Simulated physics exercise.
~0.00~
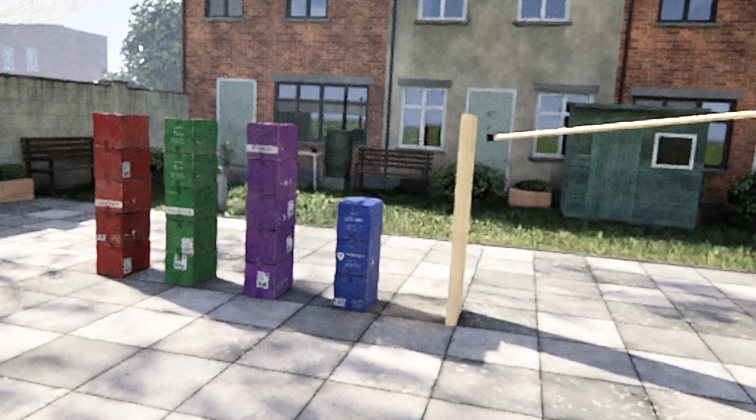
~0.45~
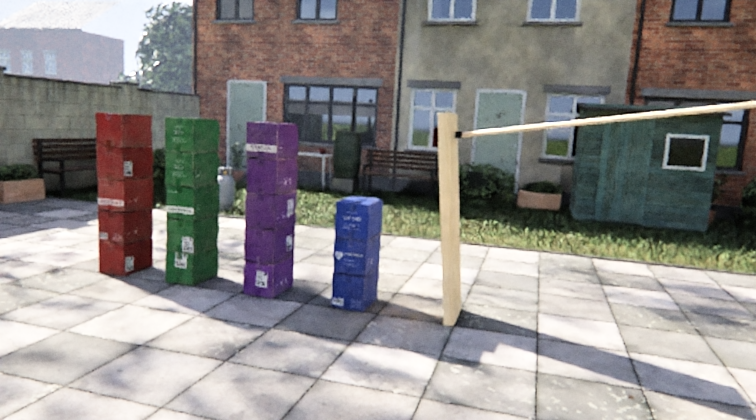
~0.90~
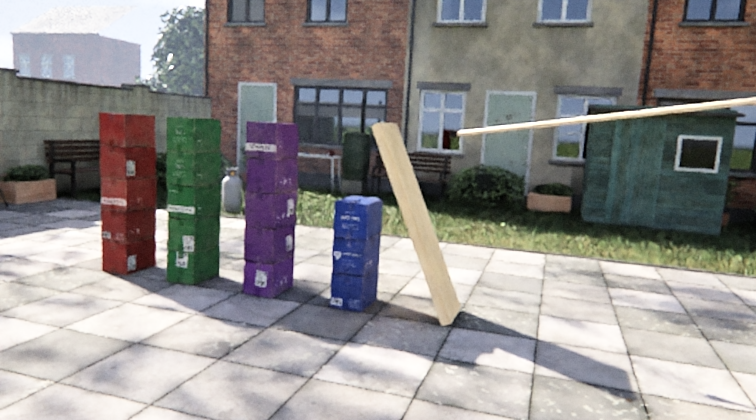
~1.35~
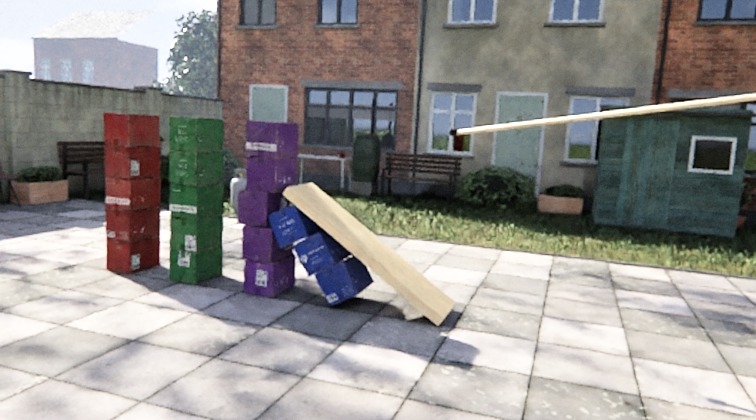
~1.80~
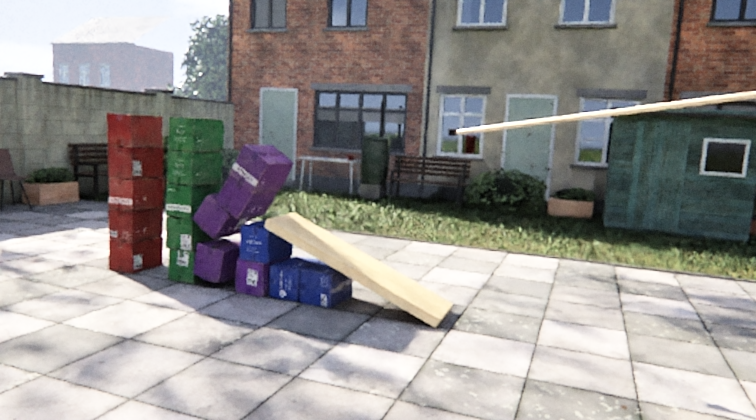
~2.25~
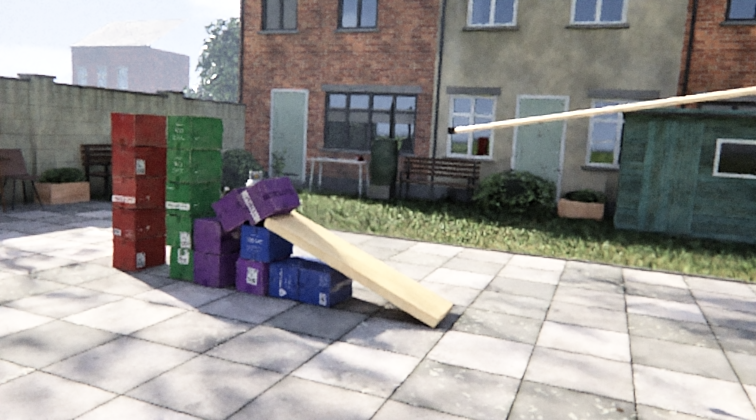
In a paved yard behind brick houses, a pole tipped an upright wooden board leftward onto a short blue stack of cartons, which crumpled into the purple pile and brought most of it down, while the green and red piles stayed standing.
